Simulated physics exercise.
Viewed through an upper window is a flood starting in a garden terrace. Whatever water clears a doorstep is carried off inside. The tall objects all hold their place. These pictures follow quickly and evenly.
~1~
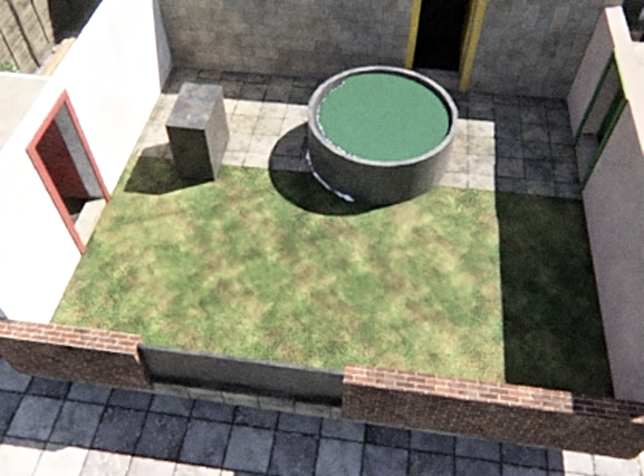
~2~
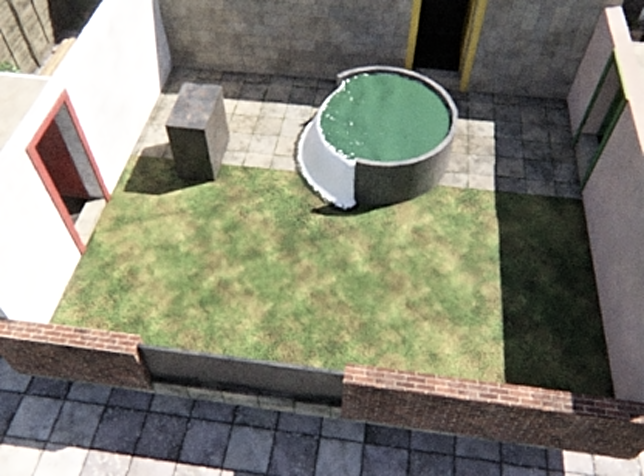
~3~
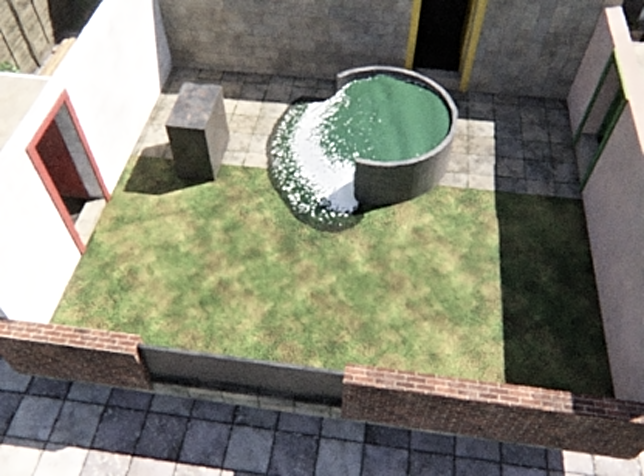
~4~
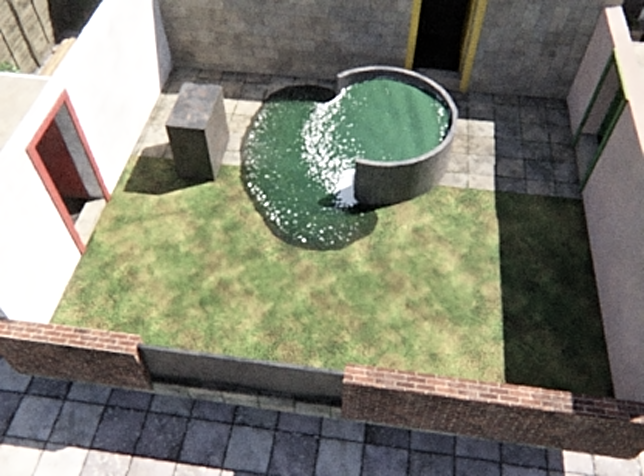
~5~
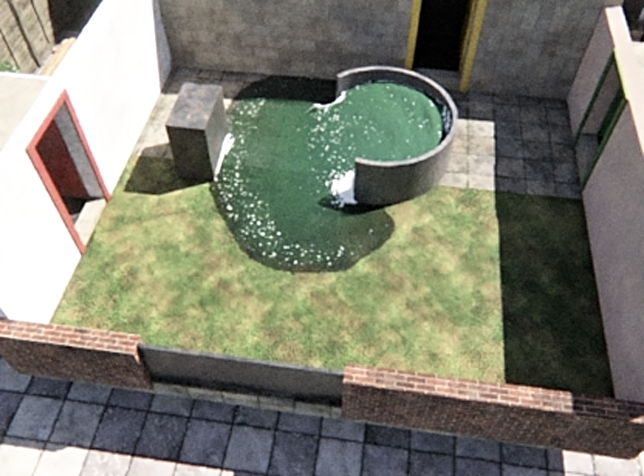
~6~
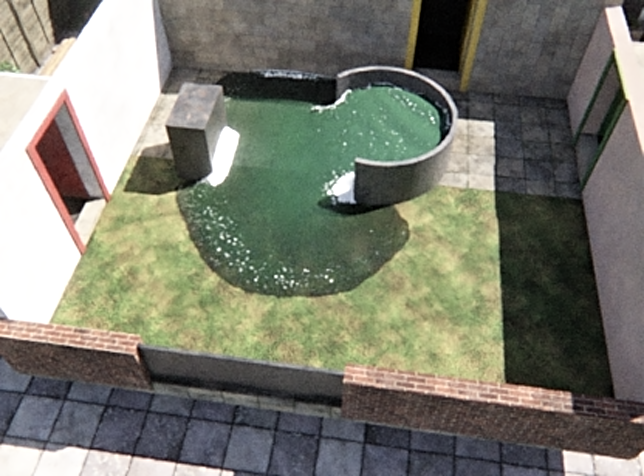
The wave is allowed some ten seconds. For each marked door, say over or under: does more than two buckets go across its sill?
The yellow door will not top two buckets; the green door will not top two buckets; the red door will top two buckets.
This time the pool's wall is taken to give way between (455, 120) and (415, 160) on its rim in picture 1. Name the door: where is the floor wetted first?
It would be the door marked green.
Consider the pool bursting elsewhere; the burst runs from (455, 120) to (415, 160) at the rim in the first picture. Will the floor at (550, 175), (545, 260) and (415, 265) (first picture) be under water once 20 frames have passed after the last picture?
First soaked, second soaked, third soaked.
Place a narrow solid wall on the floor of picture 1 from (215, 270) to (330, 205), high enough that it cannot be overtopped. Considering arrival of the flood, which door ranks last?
My pick is the green door.
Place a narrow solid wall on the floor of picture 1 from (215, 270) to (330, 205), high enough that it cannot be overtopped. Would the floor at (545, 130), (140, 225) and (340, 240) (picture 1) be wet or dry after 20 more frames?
First spared, then soaked, then soaked.
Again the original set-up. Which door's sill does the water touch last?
The green-painted one.
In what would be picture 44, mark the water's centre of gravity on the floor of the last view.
I'd point to (244, 211).
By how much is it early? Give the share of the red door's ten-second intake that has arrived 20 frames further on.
I make it 30 per cent.
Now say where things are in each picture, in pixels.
The first picture shows still water in the round pool at (382, 116).
In the second picture, the front is at (350, 207), out from the gap at (313, 145).
In the third picture, the front is at (339, 227), out from the gap at (313, 149).
In the fourth picture, the front is at (288, 90), out from the gap at (313, 150).
In the fifth picture, the front is at (282, 77), out from the gap at (313, 151).
In the sixth picture, the front is at (241, 74), out from the gap at (313, 151).
A moment on, water covers 40 % of the floor; the yellow door not reached, the green door not reached, the red door not reached.
Next, water covers 50 % of the floor; the yellow door not reached, the green door not reached, the red door under two buckets in.
Then, water covers 55 % of the floor; the yellow door not reached, the green door not reached, the red door over two buckets in.
Later, water covers 75 % of the floor; the yellow door wet at the sill, nothing in, the green door not reached, the red door far over two buckets in.
In the end, water covers 100 % of the floor; the yellow door wet at the sill, nothing in, the green door wet at the sill, nothing in, the red door far over two buckets in.
